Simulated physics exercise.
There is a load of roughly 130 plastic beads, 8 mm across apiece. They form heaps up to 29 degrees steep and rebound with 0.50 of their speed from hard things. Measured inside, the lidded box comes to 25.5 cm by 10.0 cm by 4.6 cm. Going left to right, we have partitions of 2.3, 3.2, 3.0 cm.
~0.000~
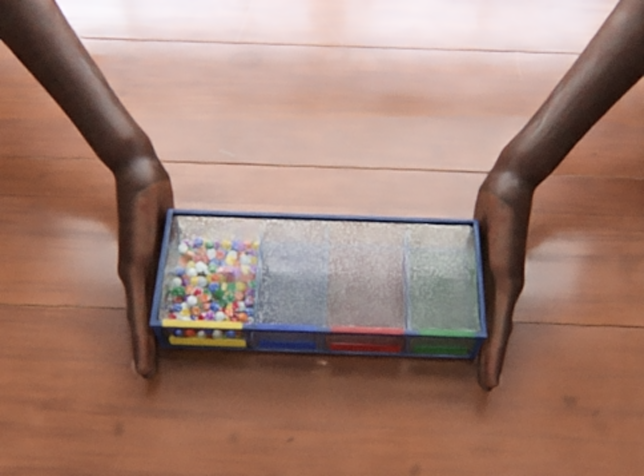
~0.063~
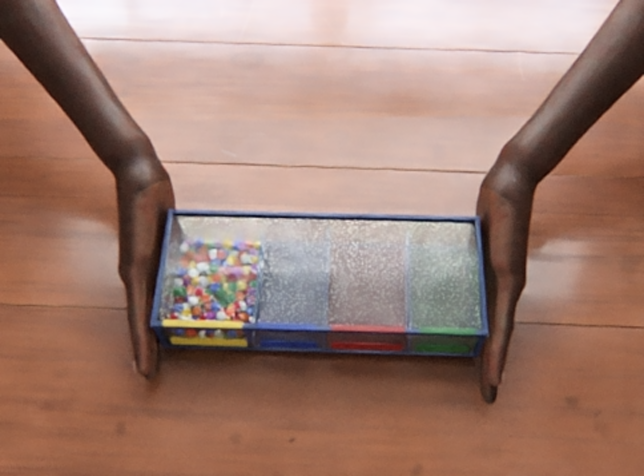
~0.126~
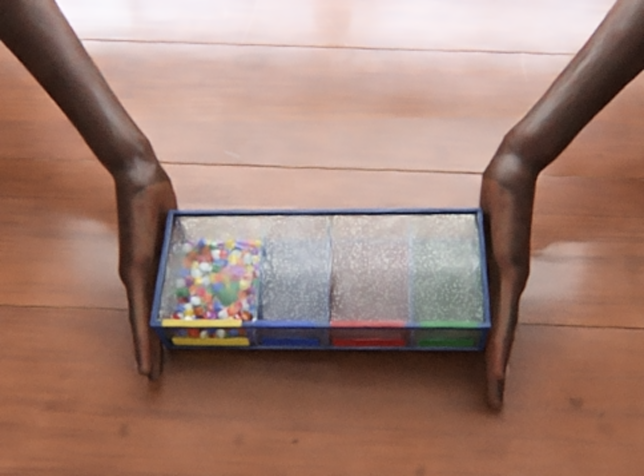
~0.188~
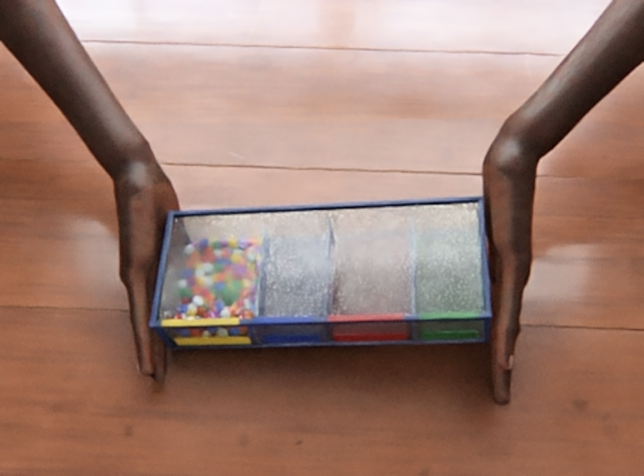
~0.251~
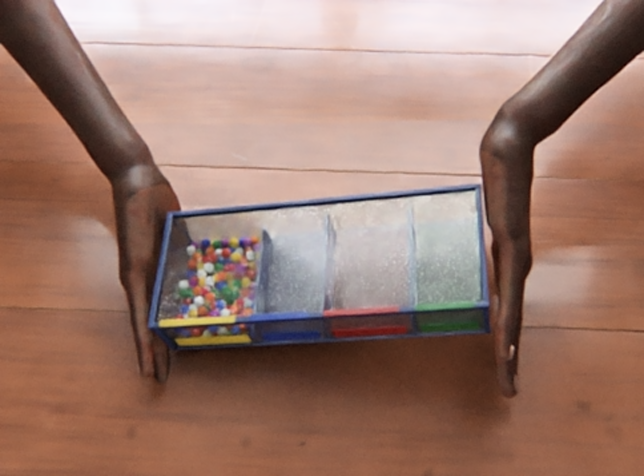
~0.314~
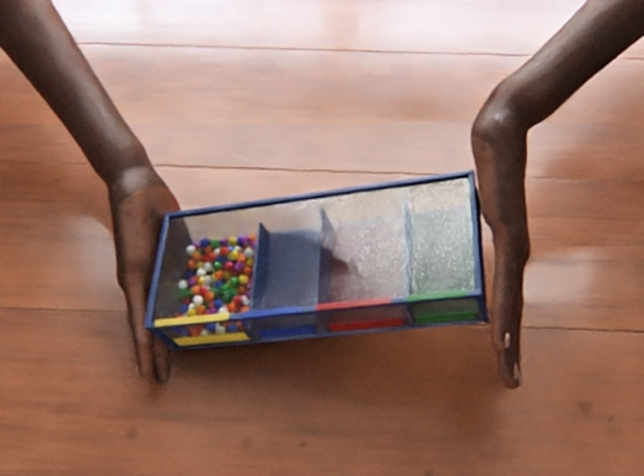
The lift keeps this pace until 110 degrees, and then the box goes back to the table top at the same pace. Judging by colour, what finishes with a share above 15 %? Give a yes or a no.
Red - no; blue - no; green - no; yellow - yes.
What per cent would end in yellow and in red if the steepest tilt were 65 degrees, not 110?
Shares: Yellow 100 and red 0, per cent.
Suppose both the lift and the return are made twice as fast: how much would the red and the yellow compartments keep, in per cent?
Final share: Red 0 %, yellow 100 %.
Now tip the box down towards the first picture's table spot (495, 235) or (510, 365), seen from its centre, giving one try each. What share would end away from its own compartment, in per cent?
That would be close to 95 per cent, then close to 95 per cent.
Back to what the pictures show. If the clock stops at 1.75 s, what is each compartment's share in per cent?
Red 0; blue 0; green 0; yellow 100.
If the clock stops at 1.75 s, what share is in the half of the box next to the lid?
Some 50 per cent.
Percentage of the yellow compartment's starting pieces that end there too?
Some 100 percent.
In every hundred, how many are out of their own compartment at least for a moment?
Estimate: Around 0 %.
Then, at 1.75 s, tilt 110 degrees; yellow 100 %.
After 2.71 s, tilt 50 degrees; yellow 100 %.
After 3.66 s, tilt 0 degrees; yellow 100 %.
At rest (4.2 s), red 0 %, blue 0 %, green 0 %, yellow 100 %.
